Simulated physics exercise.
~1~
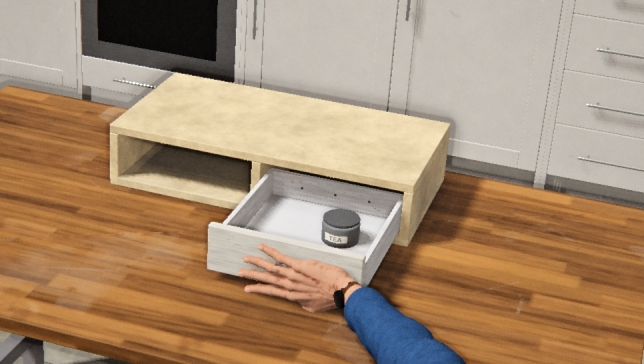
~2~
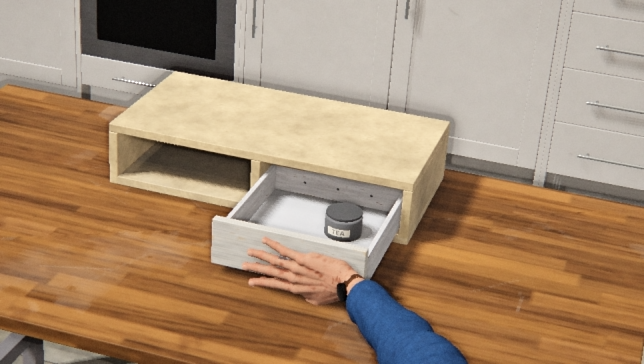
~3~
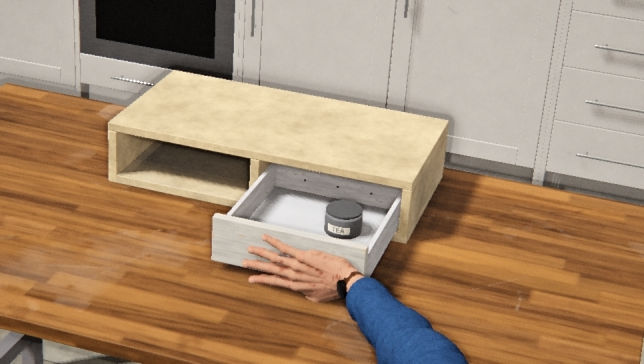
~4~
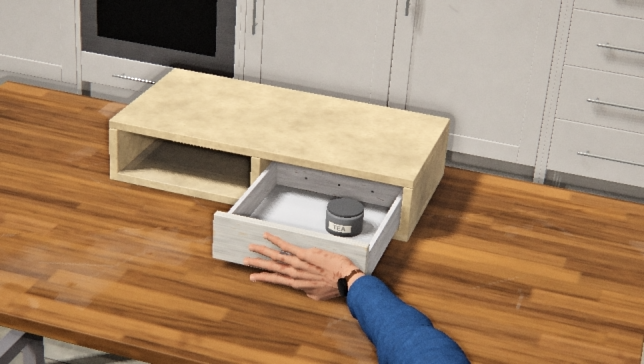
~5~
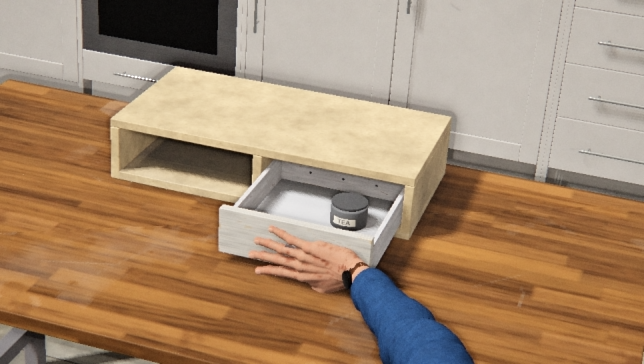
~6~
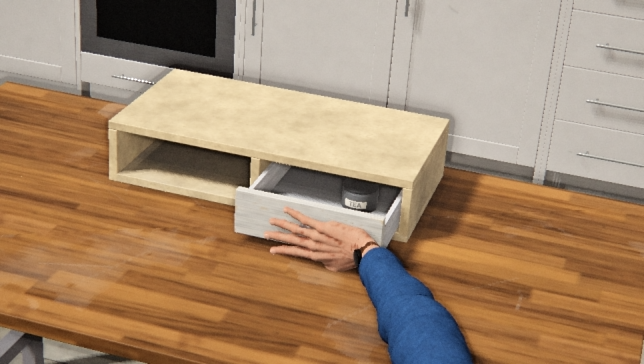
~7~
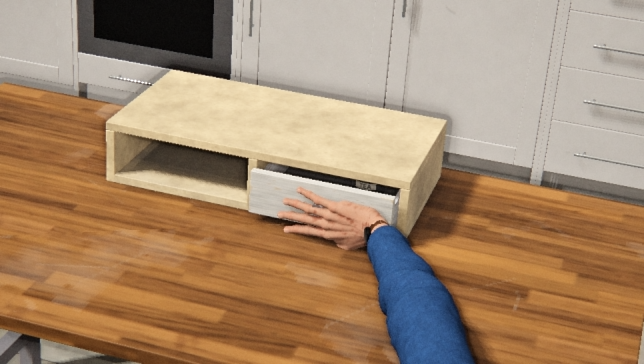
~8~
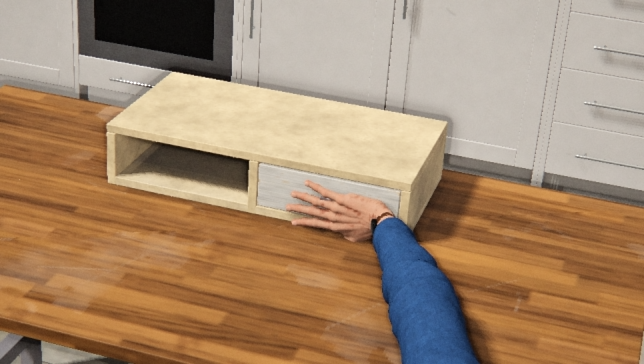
A pale grey-white drawer stands open at the right side of a low, cream-coloured chest on a striped wooden tabletop, seen from above at an angle with a slight sway. Inside it sits a dark grey jar with a light label, while the compartment to the left is empty, and white cabinets and a dark oven line the background. A hand in a blue sleeve rests against the drawer's front, barely moving it at first. Then the hand pushes it steadily inward, carrying the jar back under the chest's top. The drawer slides fully shut, flush with the chest, hiding the jar, with the hand still at its front.
